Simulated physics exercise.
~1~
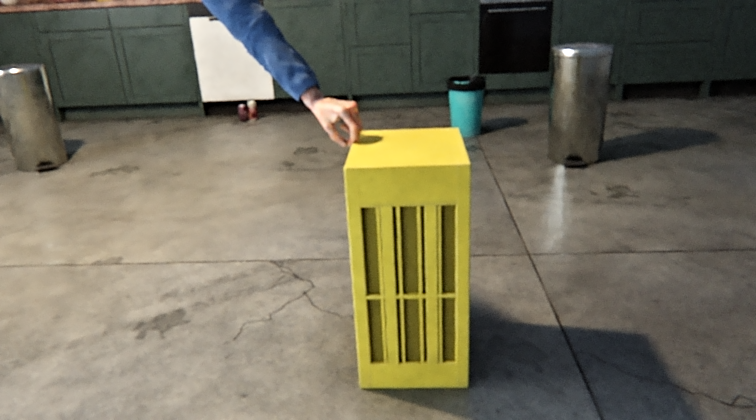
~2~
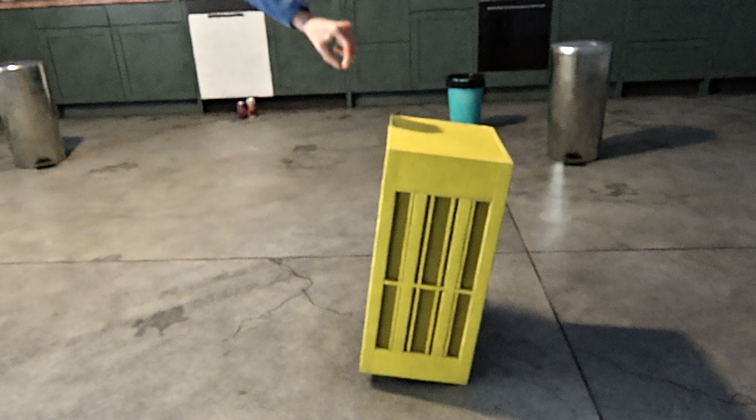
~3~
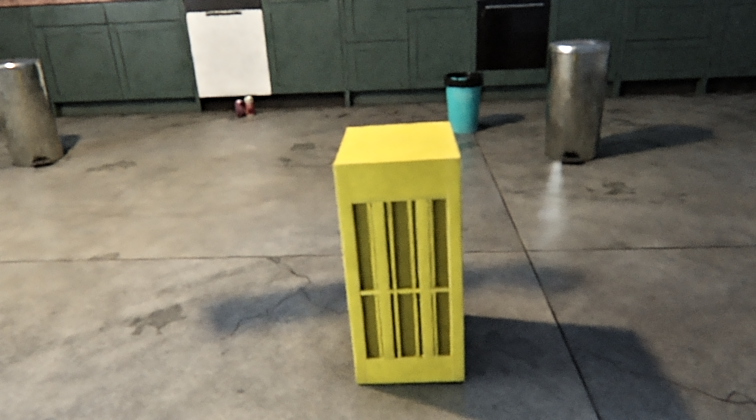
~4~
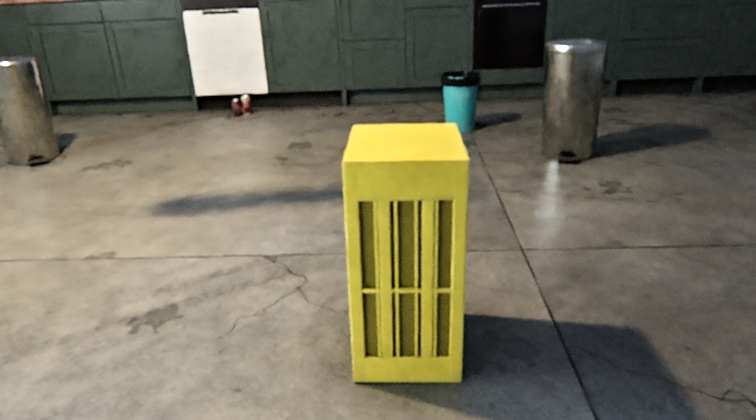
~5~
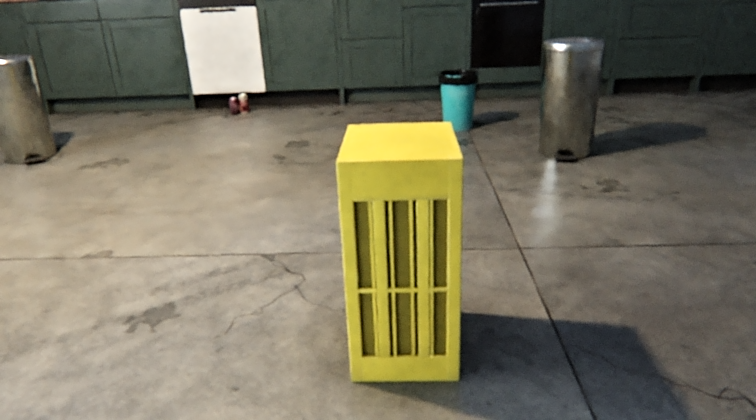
The video shows a hand at the top of a tall yellow crate on a concrete floor, then letting go and drawing back as the crate leans to the right. The crate rocks back onto its base, wobbles slightly, and ends standing upright.
